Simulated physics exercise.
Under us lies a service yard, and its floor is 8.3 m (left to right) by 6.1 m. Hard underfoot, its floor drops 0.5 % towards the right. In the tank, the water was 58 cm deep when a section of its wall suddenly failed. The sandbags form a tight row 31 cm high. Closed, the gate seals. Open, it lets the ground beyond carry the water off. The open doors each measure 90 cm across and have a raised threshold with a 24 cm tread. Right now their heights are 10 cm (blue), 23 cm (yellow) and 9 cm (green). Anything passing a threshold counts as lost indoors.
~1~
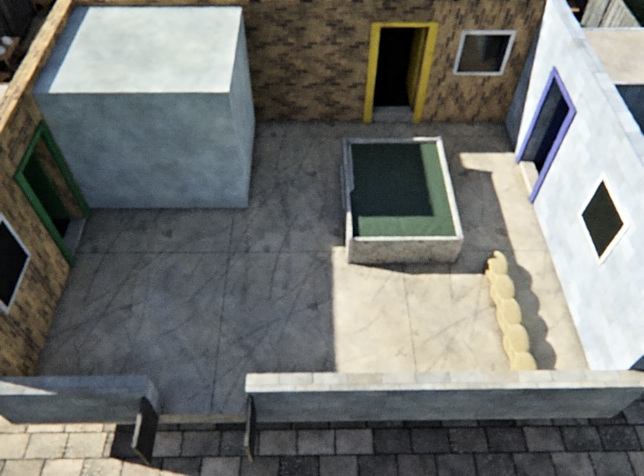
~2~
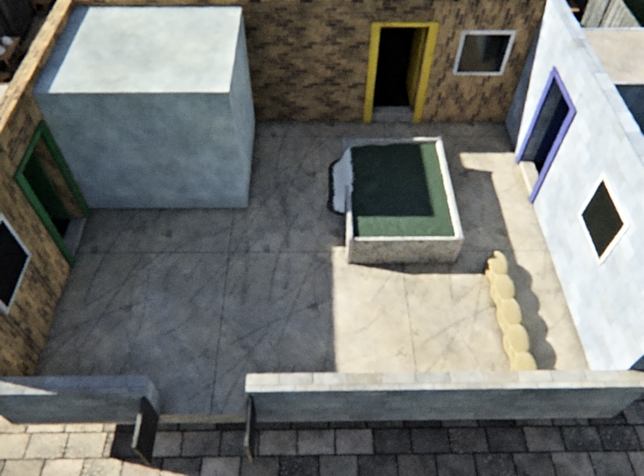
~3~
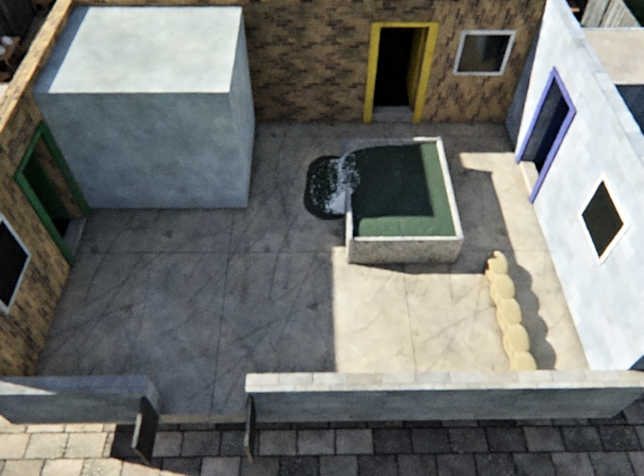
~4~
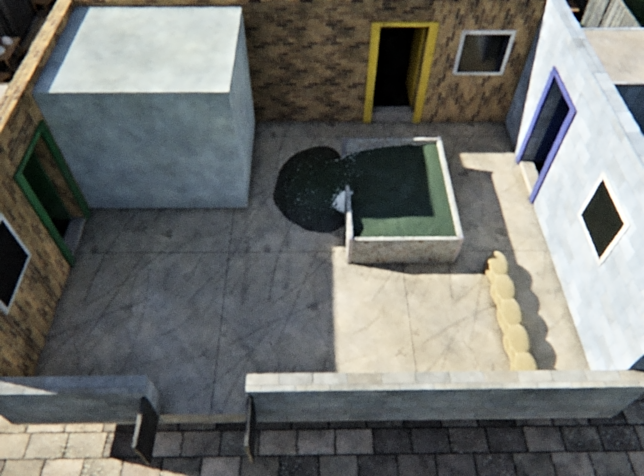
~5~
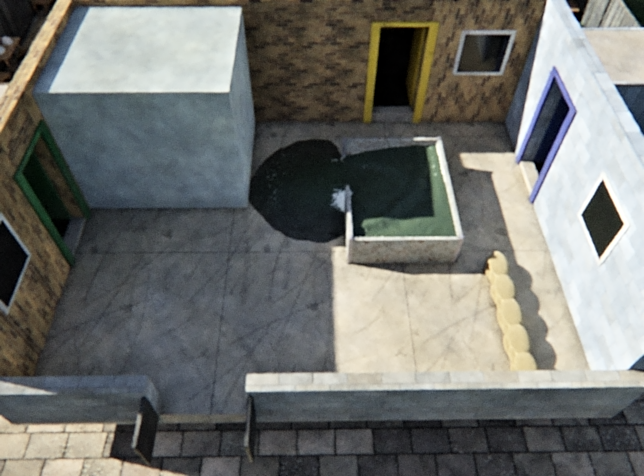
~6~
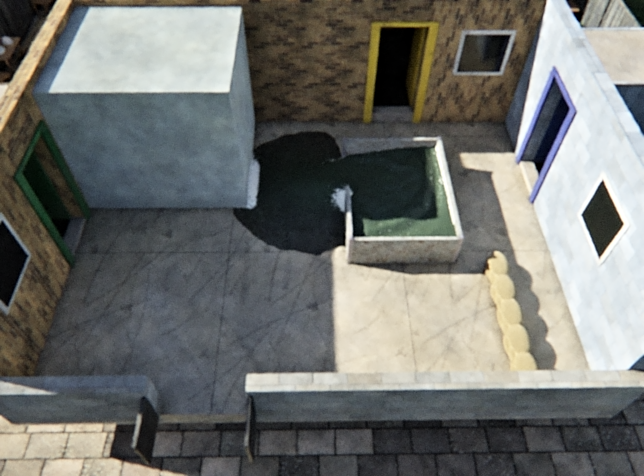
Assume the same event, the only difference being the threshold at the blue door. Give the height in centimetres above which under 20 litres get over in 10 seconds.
8.5 cm.
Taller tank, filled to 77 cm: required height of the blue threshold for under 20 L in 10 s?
About 12.5 centimetres.
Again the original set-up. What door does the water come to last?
It would be the blue door.
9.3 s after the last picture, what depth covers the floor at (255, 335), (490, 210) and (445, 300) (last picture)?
Taking the spots in order: About 3, 4 and 3 centimetres.
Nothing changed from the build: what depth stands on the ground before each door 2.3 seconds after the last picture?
In cm: Blue 0, yellow 6, green 1.
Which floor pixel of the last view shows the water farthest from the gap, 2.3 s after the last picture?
Near (42, 353).
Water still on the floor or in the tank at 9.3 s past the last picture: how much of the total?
Remaining share: Around 90 %.
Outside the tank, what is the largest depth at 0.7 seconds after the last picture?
Max depth: Around 37 cm.
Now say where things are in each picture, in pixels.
Still water, 58 cm deep, in the tank at (398, 188); the blue door at (542, 142) is dry, in the first frame.
Water pours out at (346, 180) and has run 0.3 m, to (334, 209); about 5 cm deep outside, 58 cm at the back, in the second frame.
The front is at (308, 197), 0.7 m from the gap at (346, 181); 0.9 m2 of floor is wet, 58 cm left at the back, in the third frame.
The front is at (279, 202), 1.3 m from the gap at (346, 181); 2.0 m2 of floor is wet, 58 cm left at the back, in the fourth frame.
Water pours out at (346, 181) and has run 1.8 m, to (254, 197); about 5 cm deep outside, 57 cm at the back, in the fifth frame.
The gap is at (346, 181), the front 2.0 m out at (239, 214); the back of the tank holds 52 cm; the blue door at (542, 142), 3.5 m from the gap, is still 3.6 m from the nearest water, in the sixth frame.
Then, 0.7 s after the last picture water covers 15 % of the floor, deepest (37 cm) near (258, 181); it has not reached the blue door.
Then, 2.3 s after the last picture water covers 45 % of the floor, deepest (28 cm) near (259, 175); it has not reached the blue door.
Then, 9.3 s after the last picture water covers 95 % of the floor, deepest (13 cm) near (587, 394); 8 cm at the blue door, 9 litres in over its 10 cm threshold.
At the blue door as built, the water peaked near 11 cm, 6.3 s after the last picture.
Run again over the same 10 s with other heights there, 37 litres in over 7 cm, 8 litres over 10 cm. The limit of 20 litres is kept from about 8.5 cm up.
